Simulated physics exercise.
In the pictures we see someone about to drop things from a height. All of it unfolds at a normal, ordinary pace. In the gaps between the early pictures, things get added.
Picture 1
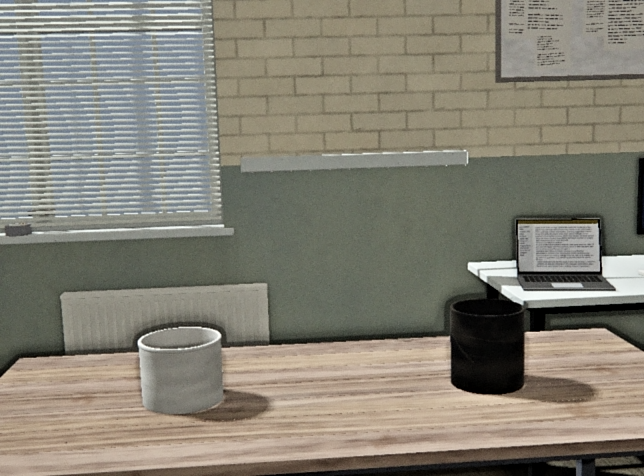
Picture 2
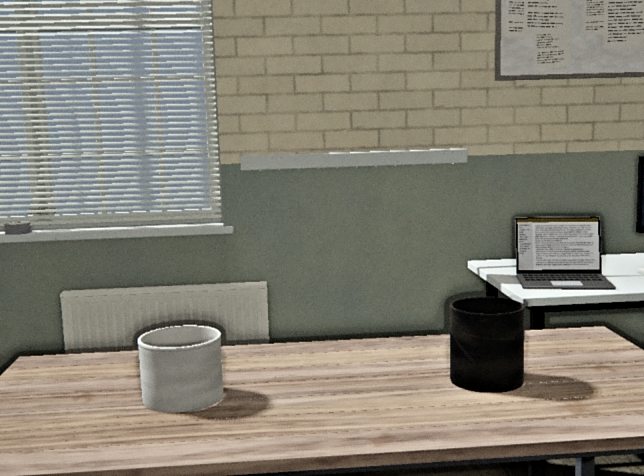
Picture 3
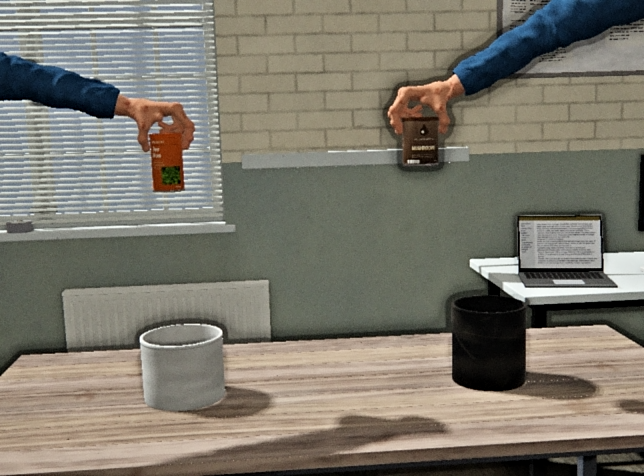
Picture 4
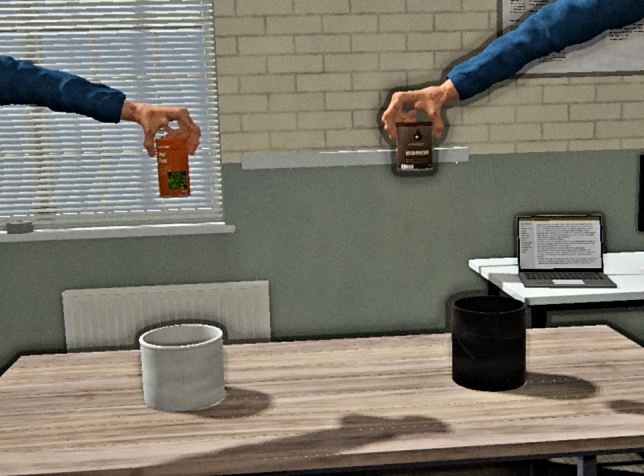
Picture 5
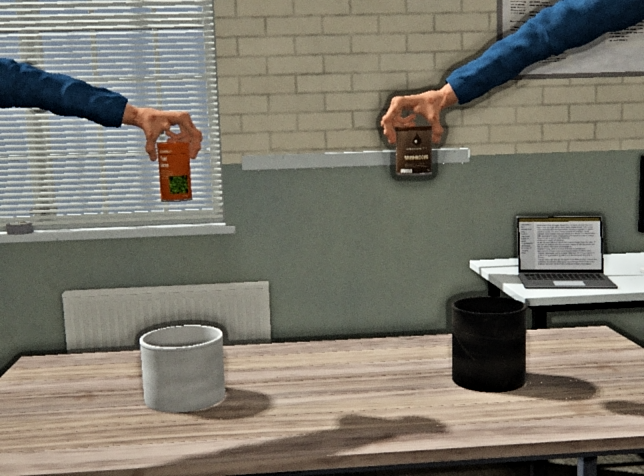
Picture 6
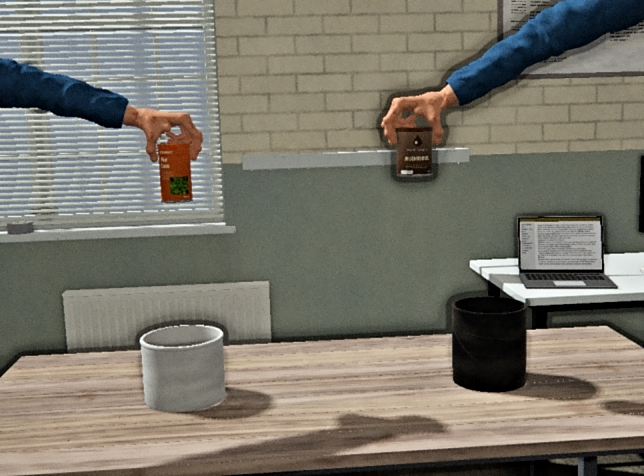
Two hands bring an orange packet and a brown packet in above two bins.
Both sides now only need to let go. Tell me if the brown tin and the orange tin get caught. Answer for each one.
Well, the brown tin doesn't make it in, and as for the orange tin, it makes it in.
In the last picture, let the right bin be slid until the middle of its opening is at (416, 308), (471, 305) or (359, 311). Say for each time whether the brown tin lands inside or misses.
Log: Run one winds up within, run two winds up out, run three winds up out.
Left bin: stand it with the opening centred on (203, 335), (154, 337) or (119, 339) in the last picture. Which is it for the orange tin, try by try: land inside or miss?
Lands in it, lands in it, falls outside.
Then, 0.18 s on from there, brown tin displaced about its own width near (415, 196); orange tin displaced about its own width near (178, 218).
Then, 0.26 s on from there, brown tin on its way down near (416, 260); orange tin on its way down near (182, 283).
Then, 0.36 s on from there, brown tin at the bottom near (417, 363); orange tin at the bottom near (187, 364).
In the end, the brown tin misses, near (417, 363); the orange tin lands inside, near (187, 367).
